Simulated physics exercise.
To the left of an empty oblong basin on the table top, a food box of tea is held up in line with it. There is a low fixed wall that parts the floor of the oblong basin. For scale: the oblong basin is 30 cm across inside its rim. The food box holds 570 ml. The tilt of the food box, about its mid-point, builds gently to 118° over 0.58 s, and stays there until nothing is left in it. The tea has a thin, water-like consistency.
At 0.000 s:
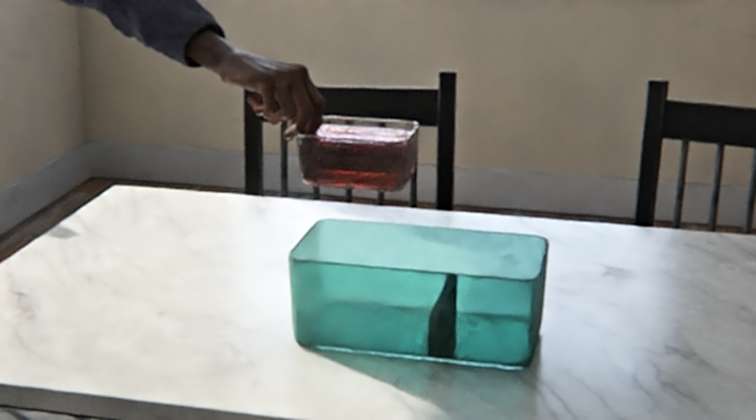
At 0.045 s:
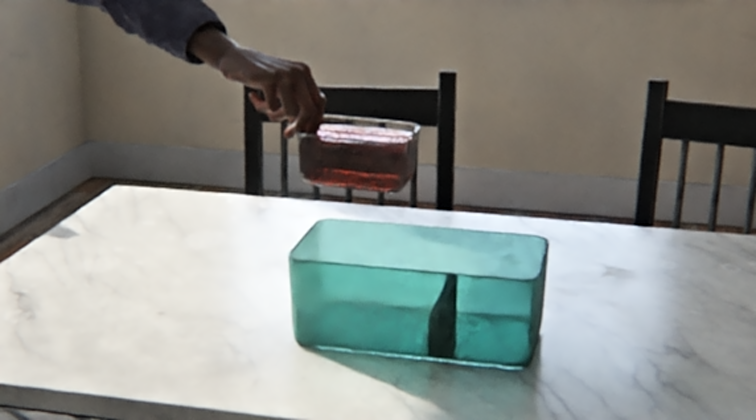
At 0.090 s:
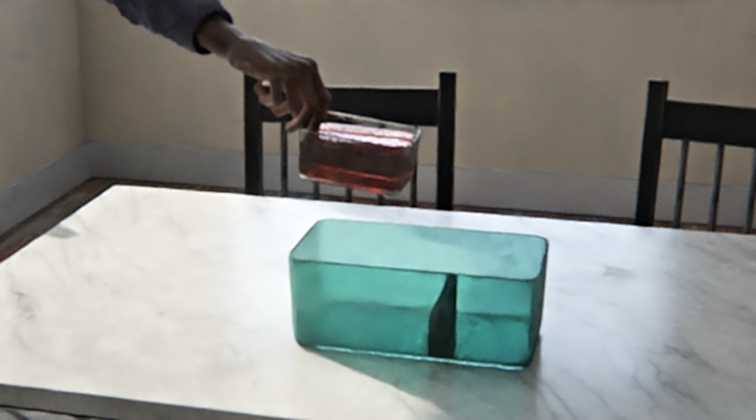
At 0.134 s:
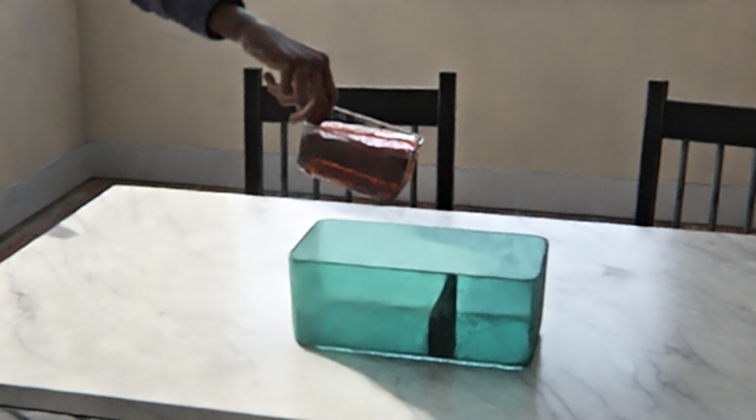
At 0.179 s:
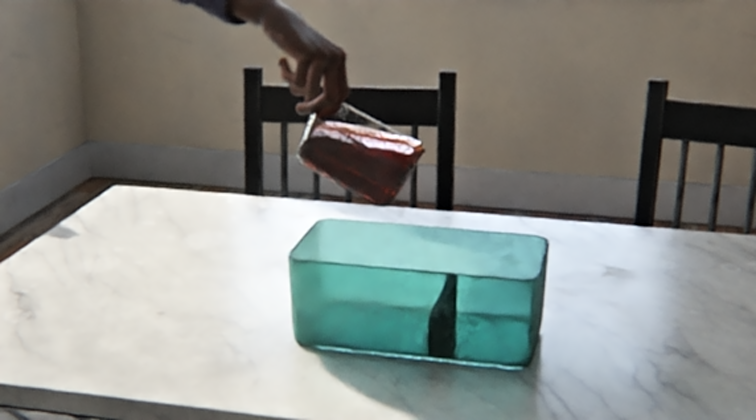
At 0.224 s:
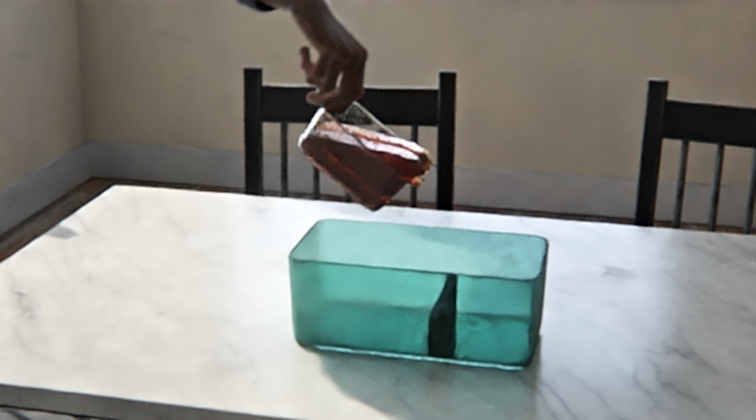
Clear food box of reddish tea tilting gradually rightward as a hand turns it above a green glass basin on a table.
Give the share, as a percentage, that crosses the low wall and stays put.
Around 48 %.
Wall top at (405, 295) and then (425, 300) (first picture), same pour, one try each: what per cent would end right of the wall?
I'd put it at about 85 per cent for the first and about 75 per cent for the second.
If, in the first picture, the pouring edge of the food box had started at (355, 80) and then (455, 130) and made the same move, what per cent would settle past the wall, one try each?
5 per cent first, 75 per cent second.
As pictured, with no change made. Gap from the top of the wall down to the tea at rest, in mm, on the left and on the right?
Near 44 mm for the left and near 38 mm for the right.
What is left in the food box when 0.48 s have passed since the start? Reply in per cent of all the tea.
Still held: Roughly 7 % of the total.
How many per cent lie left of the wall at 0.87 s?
Near 48 in a hundred.
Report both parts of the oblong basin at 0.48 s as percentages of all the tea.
Around 24 on the left and around 48 on the right.
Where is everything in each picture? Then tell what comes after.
In the first picture, it leans 0°; its right rim is at (413, 134); the tea meets the walls at (308, 132) and (412, 139); the oblong basin's rim runs from (303, 239) to (543, 259); the wall's top is at (444, 295).
In the second picture, it leans 2°; its right rim is at (414, 136); the tea meets the walls at (308, 132) and (413, 140).
In the third picture, it leans 7°; its right rim is at (415, 141); the tea meets the walls at (310, 130) and (414, 142).
In the fourth picture, it leans 15°; its right rim is at (417, 149); the tea meets the walls at (312, 129) and (417, 145).
In the fifth picture, it leans 26°; its right rim is at (417, 160); the tea meets the walls at (313, 129) and (418, 152); 3 per cent is over the edge.
In the sixth picture, it leans 38°; its right rim is at (415, 172); the tea meets the walls at (309, 129) and (409, 157); 10 per cent is over the edge.
After 0.48 s the tilt is 110° and 7 per cent is still to pour, 24 is left of the wall and 47 right of it.
After 0.67 s the tilt is 118° and 0 per cent is still to pour, 47 is left of the wall and 45 right of it.
After 0.87 s the tilt is 118° and 0 per cent is still to pour, 49 is left of the wall and 48 right of it.
After 1.08 s the tilt is 118° and 0 per cent is still to pour, 49 is left of the wall and 48 right of it.
In the end 49 per cent lies left of the wall, 48 right of it and 3 outside.
